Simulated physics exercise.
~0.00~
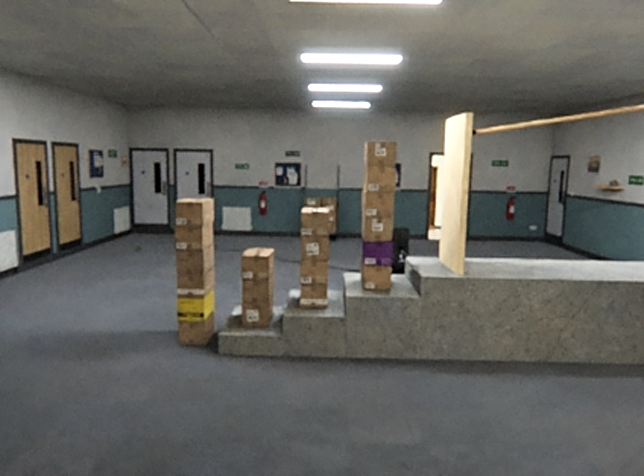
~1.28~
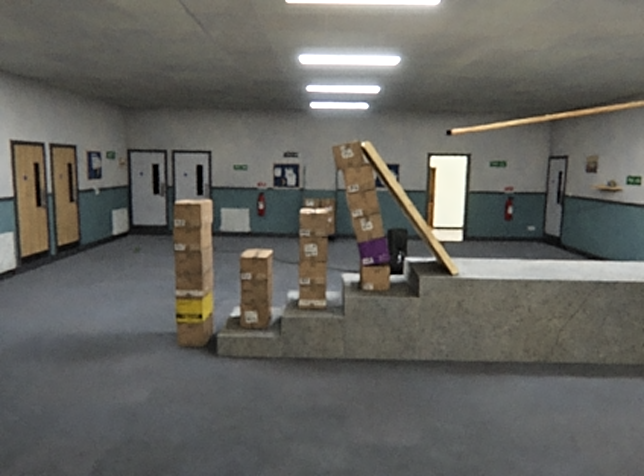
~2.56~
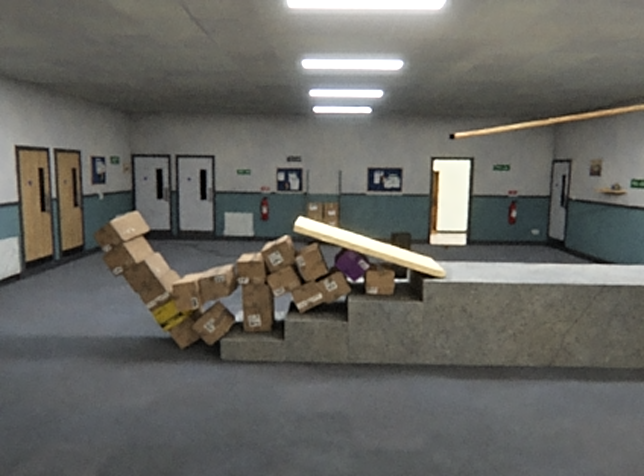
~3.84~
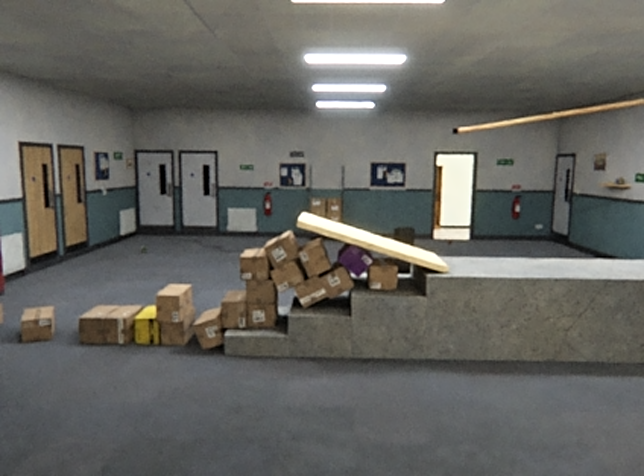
A tall wooden board tipped left into the highest stack of cardboard boxes, toppling the stacks down the steps one after another, until boxes lay strewn across the floor and heaped on the steps, with the board resting at a slant on top.
